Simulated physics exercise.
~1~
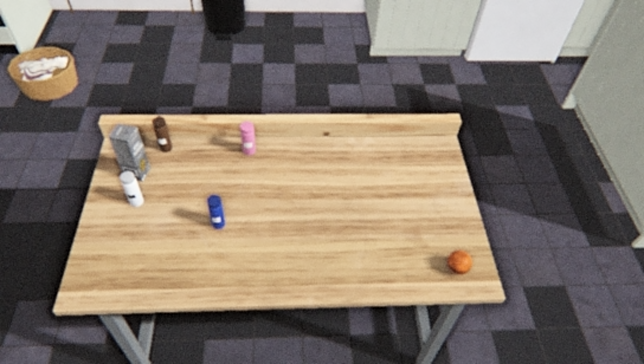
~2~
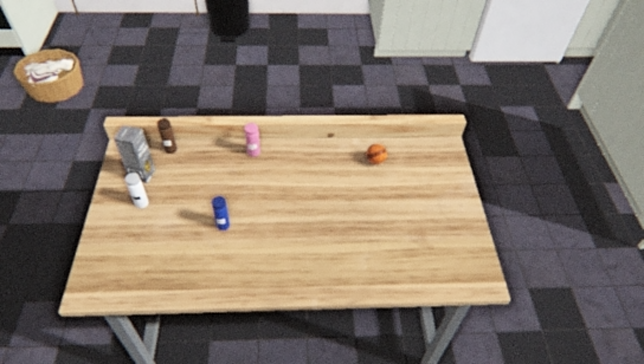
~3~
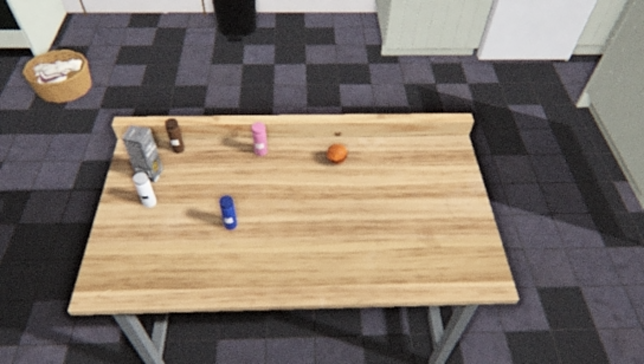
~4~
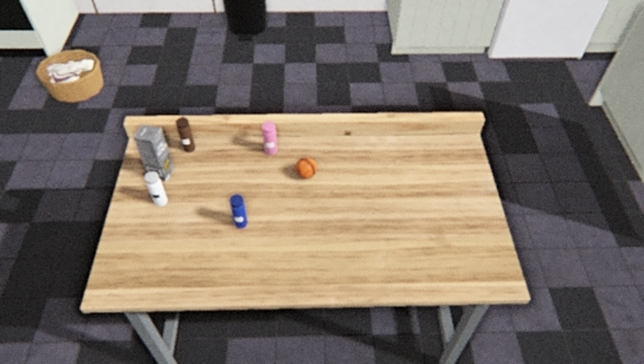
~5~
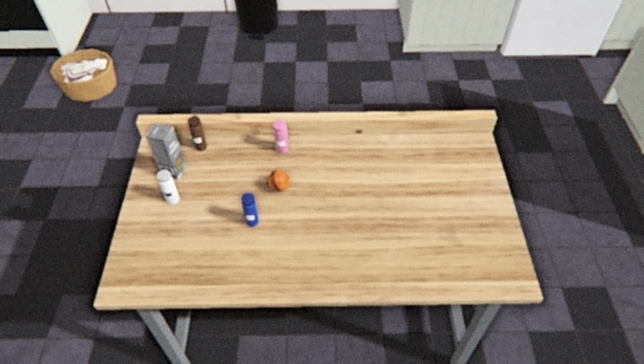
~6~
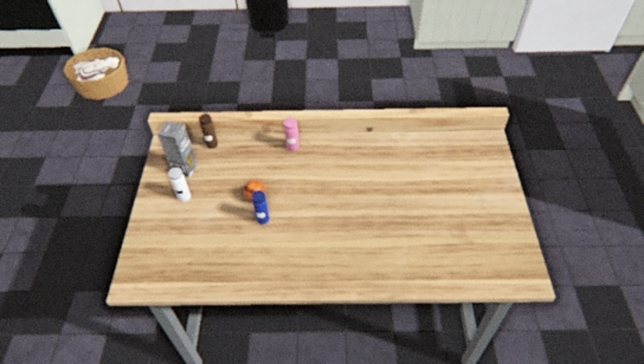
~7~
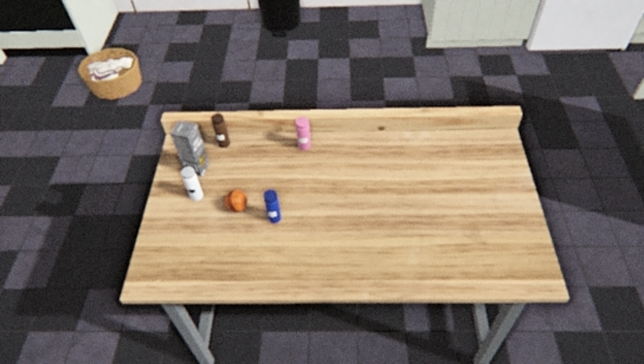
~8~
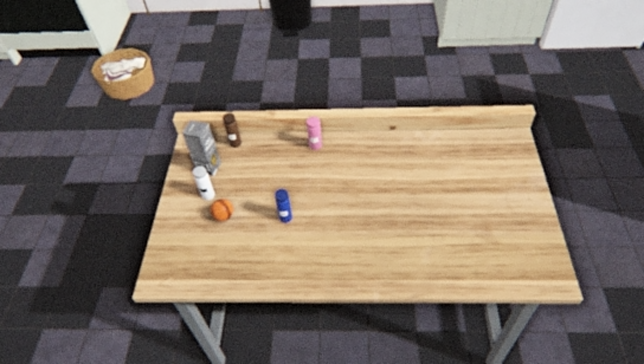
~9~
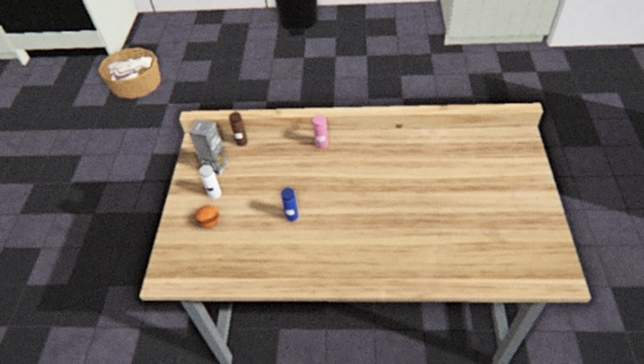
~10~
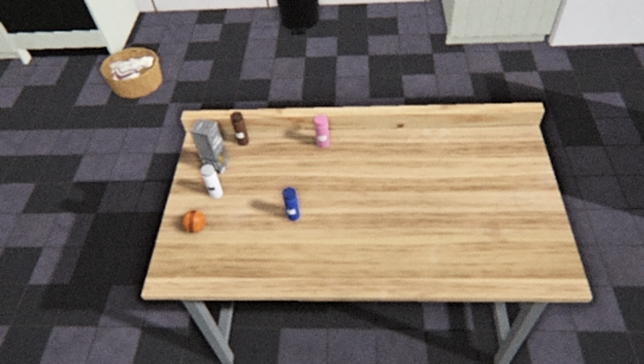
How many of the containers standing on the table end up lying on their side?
None of them do. The carton and all the shakers are still upright as the orange ball slows near the left edge.
